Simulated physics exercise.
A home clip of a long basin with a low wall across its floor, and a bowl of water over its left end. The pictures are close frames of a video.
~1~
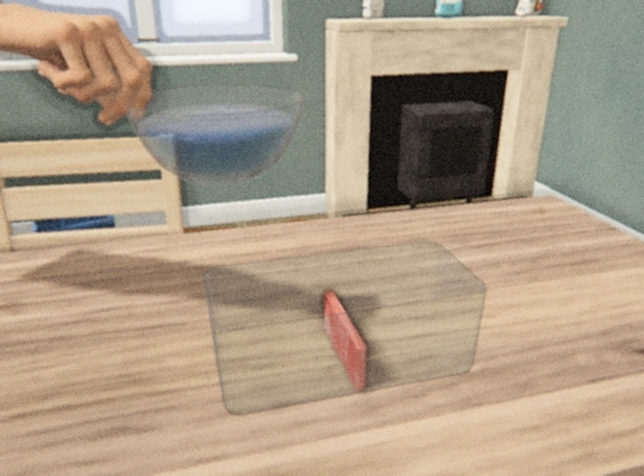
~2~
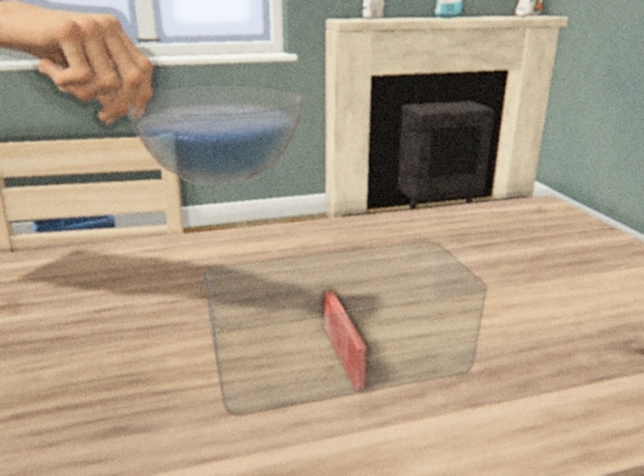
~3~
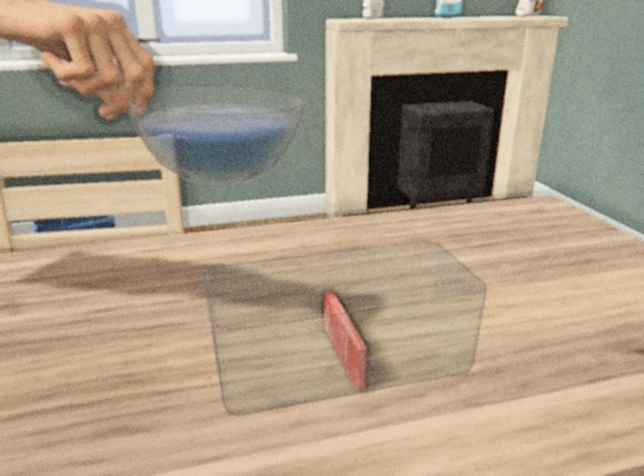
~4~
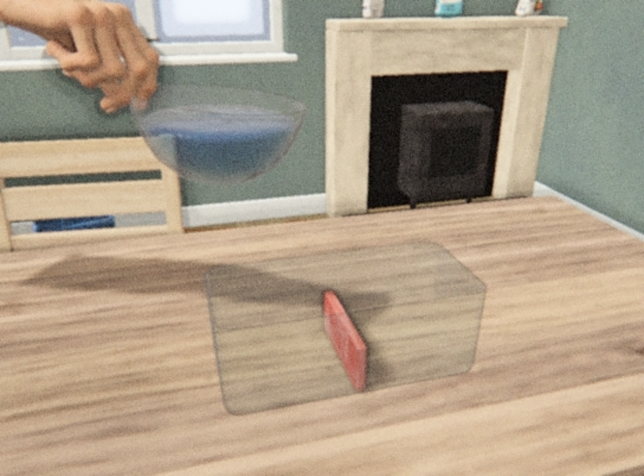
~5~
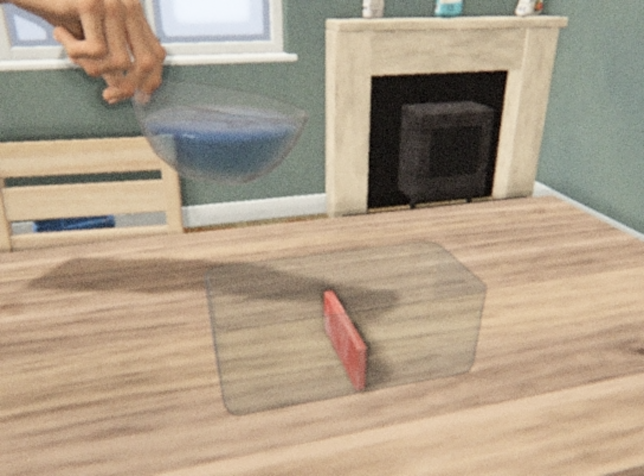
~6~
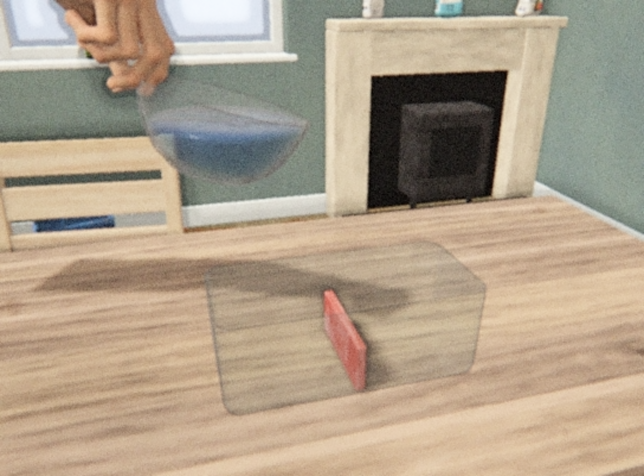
Above a wooden table, a hand gradually tilts a clear bowl of blue water rightward.
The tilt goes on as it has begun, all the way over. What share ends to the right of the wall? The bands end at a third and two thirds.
The share right of the wall is from a third to two thirds.
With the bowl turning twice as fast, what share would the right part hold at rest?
Roughly 35 in a hundred.
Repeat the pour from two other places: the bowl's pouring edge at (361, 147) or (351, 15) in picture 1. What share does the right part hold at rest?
Near 90 % and 85 %.
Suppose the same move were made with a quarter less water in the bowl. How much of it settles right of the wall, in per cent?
It comes to 45 per cent or so.
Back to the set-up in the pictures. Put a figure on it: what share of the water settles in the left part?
Roughly 40 in a hundred.
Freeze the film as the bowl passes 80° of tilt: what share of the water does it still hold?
Near 30 %.
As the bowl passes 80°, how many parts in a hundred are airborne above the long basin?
Near 50 %.
A moment on, the bowl is tipped on its side and 28 per cent is still to pour, 2 is left of the wall and 19 right of it.
Next, the bowl is tipped right over and 0 per cent is still to pour, 37 is left of the wall and 59 right of it.
Then the bowl is tipped right over and 0 per cent is still to pour, 39 is left of the wall and 59 right of it.
Later the bowl is tipped right over and 0 per cent is still to pour, 39 is left of the wall and 59 right of it.
Finally, 39 per cent lies left of the wall, 59 right of it and 1 outside.
